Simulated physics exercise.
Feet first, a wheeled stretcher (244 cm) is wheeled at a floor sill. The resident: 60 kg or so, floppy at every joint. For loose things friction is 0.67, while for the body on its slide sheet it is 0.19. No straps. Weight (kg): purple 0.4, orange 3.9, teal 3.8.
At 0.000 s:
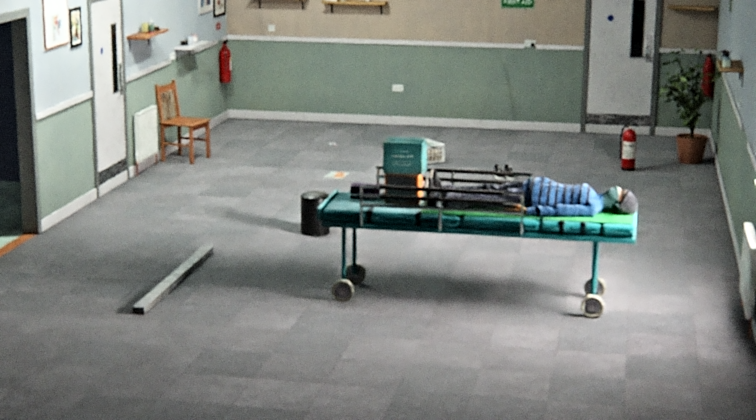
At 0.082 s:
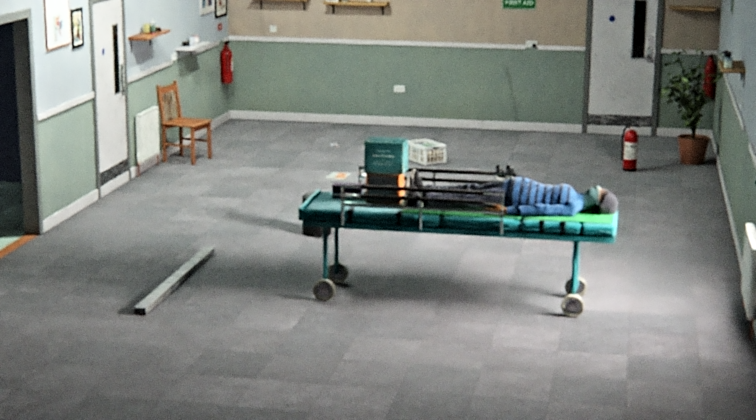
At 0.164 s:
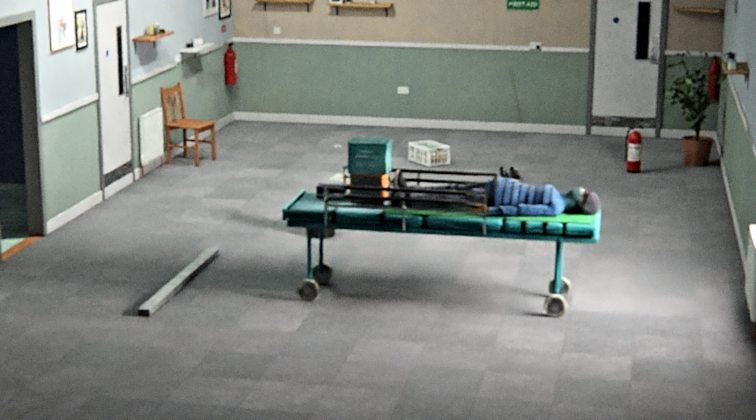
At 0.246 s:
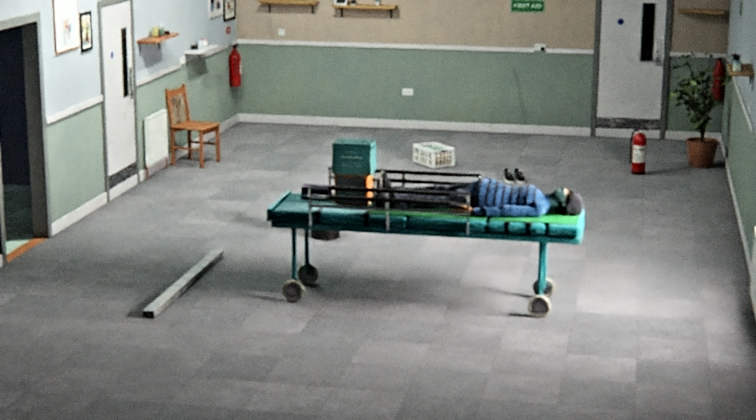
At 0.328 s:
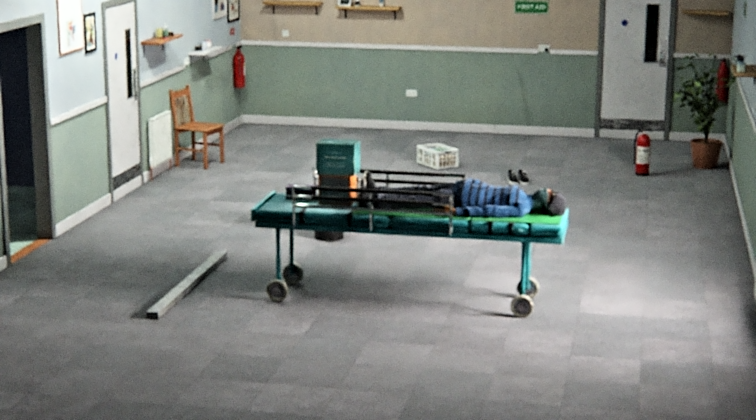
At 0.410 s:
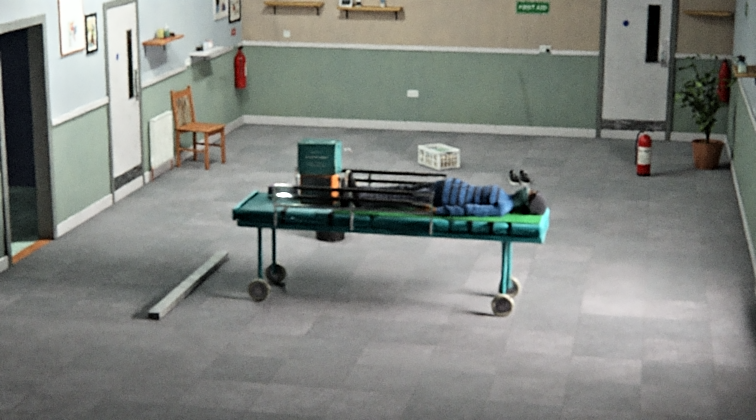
In a room with a grey floor and green-panelled walls, a green wheeled stretcher carrying someone in a blue padded top rolled steadily leftward, feet first, past a dark bin and a white basket.
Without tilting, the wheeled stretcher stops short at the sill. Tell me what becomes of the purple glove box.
The purple glove box falls away.
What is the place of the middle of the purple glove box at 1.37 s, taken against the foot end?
About 40 cm past.
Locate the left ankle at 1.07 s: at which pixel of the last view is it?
Near (210, 194).
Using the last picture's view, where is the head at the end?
End point: Roughly (347, 195) in the last view.
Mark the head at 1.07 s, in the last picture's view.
At about (386, 197).
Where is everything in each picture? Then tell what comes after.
In the first picture, purple glove box (365, 191), orange monitor (404, 187), teal holdall (405, 156); 134 cm still to roll.
In the second picture, purple glove box (347, 191), orange monitor (385, 186), teal holdall (386, 156); 118 cm still to roll.
In the third picture, purple glove box (331, 191), orange monitor (369, 187), teal holdall (370, 156); 102 cm still to roll.
In the fourth picture, purple glove box (317, 192), orange monitor (353, 188), teal holdall (354, 157); 85 cm still to roll.
In the fifth picture, purple glove box (301, 192), orange monitor (337, 188), teal holdall (338, 157); 69 cm still to roll.
In the sixth picture, purple glove box (283, 191), orange monitor (319, 187), teal holdall (320, 157); 52 cm still to roll.
Contact comes at 0.67 s.
After 0.82 s the purple glove box is 8 cm short of the foot end, tilted 0°, near (196, 187) in the last picture's view.
After 1.07 s the purple glove box is 14 cm past the foot end, tilted 25°, near (173, 192) in the last picture's view; the orange monitor 14 cm short of the foot end, tilted 0°.
After 1.37 s the purple glove box is 40 cm past the foot end, tilted 90°, near (146, 271) in the last picture's view.
Final state at 2.8 s, purple glove box drops off; orange monitor drops off; teal holdall drops off; left ankle crosses the foot end.
